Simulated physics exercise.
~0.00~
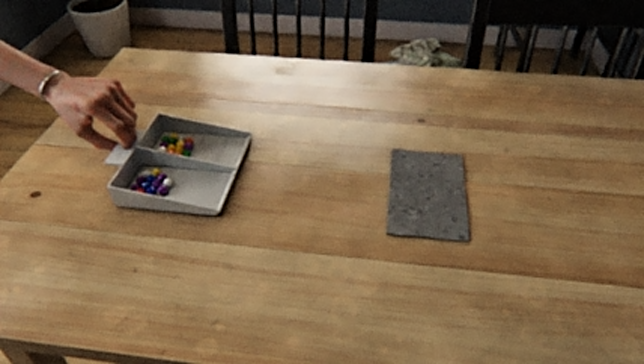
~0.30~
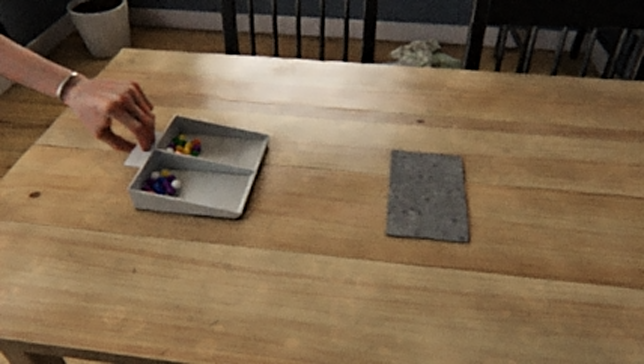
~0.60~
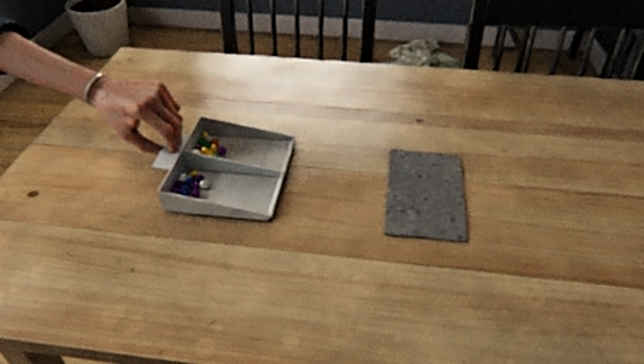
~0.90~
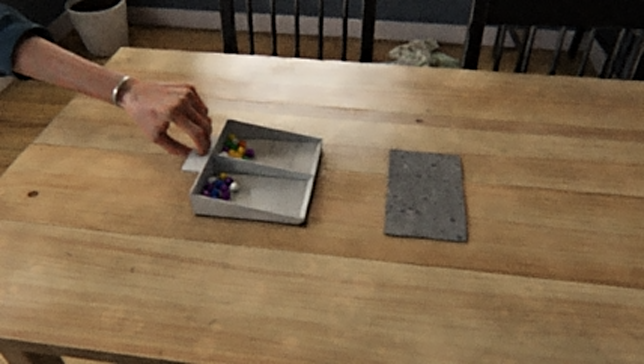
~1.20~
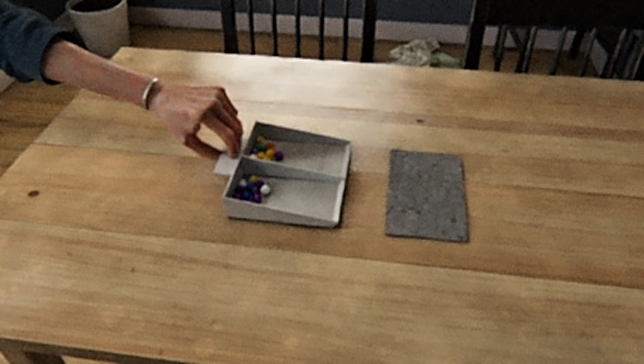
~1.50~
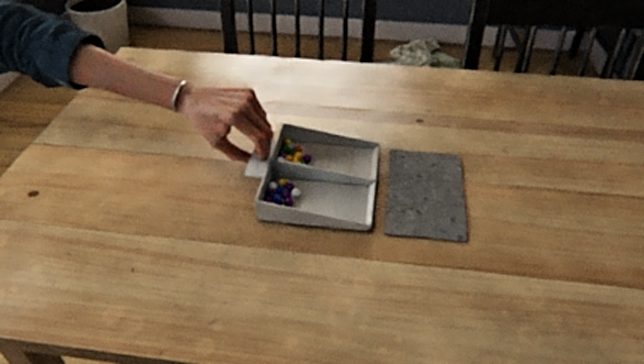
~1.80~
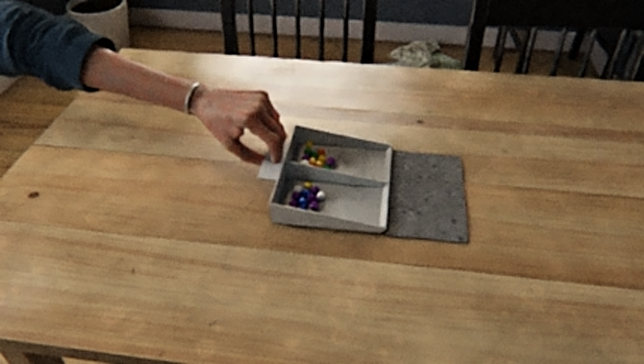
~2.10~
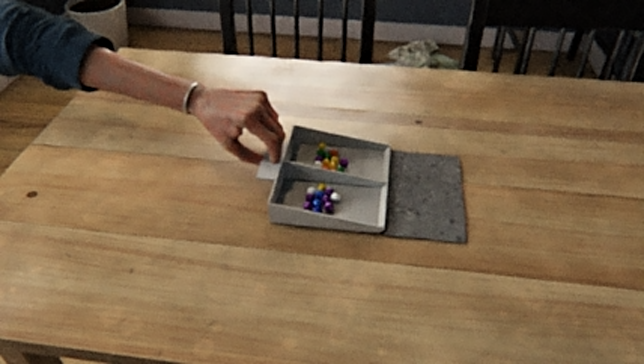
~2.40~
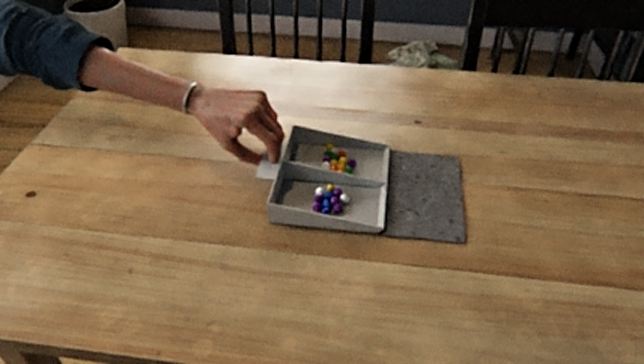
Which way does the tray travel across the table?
The tray slides to the right, towards the grey slab.
